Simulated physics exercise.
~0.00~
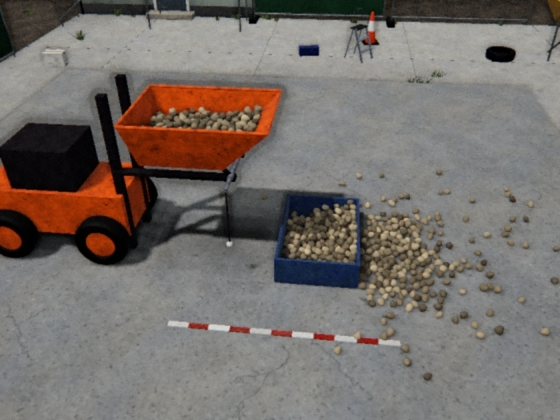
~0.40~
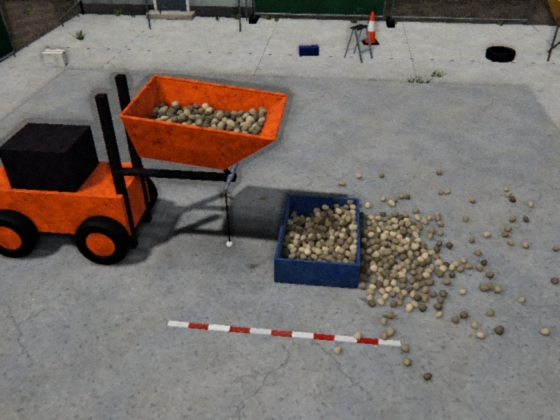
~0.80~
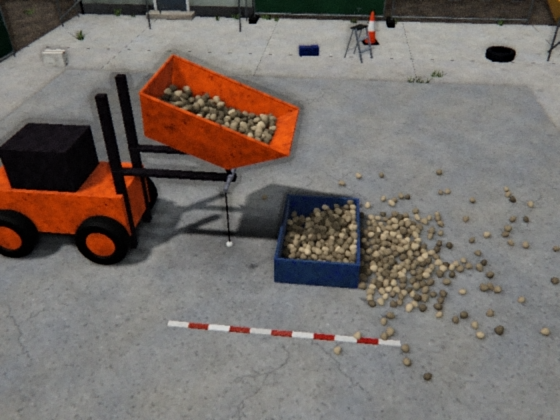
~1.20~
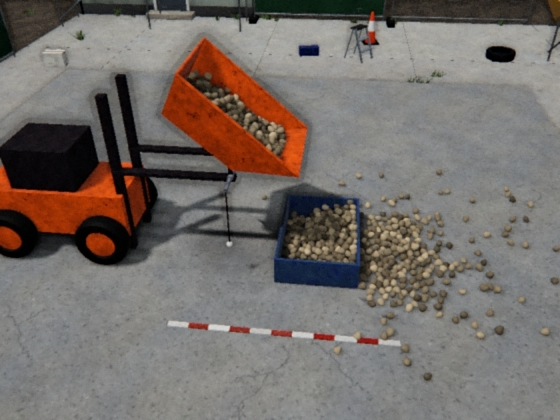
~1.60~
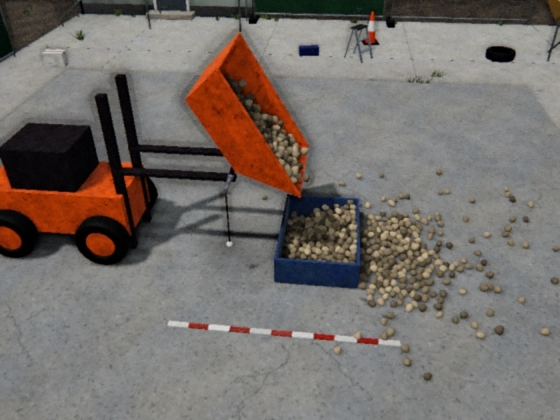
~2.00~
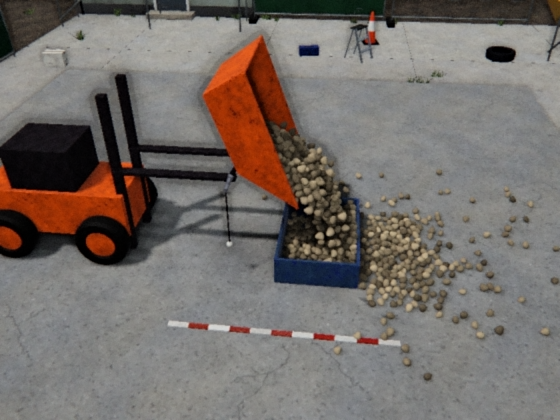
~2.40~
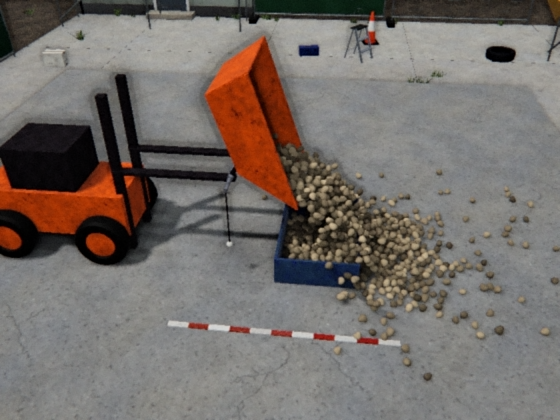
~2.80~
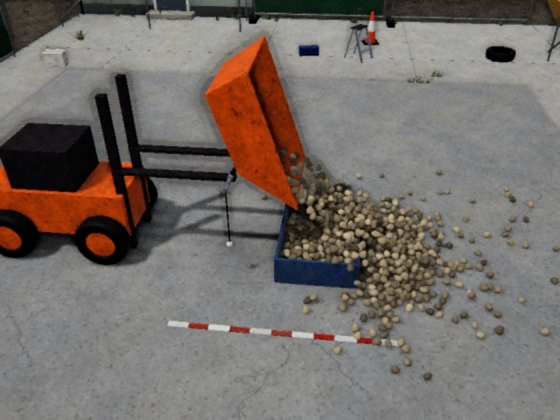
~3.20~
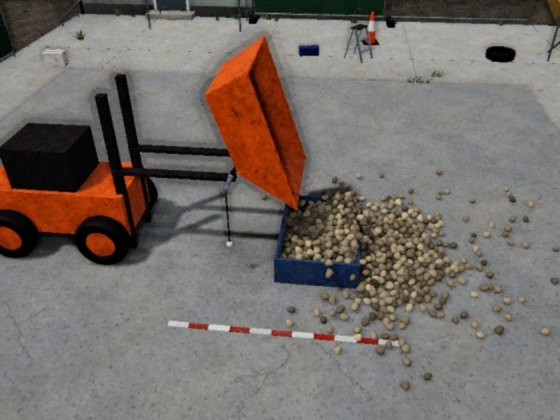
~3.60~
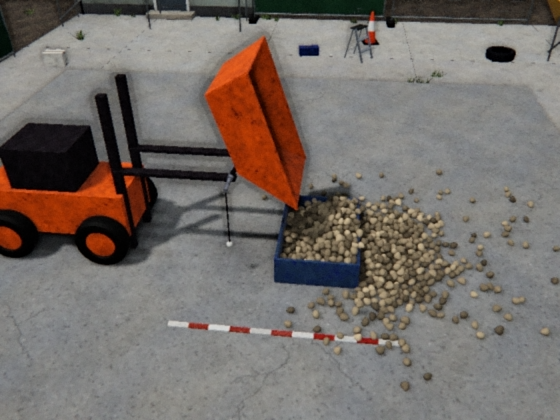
An orange skip on a fork truck tips its stones into a full blue bin, spilling many beyond.
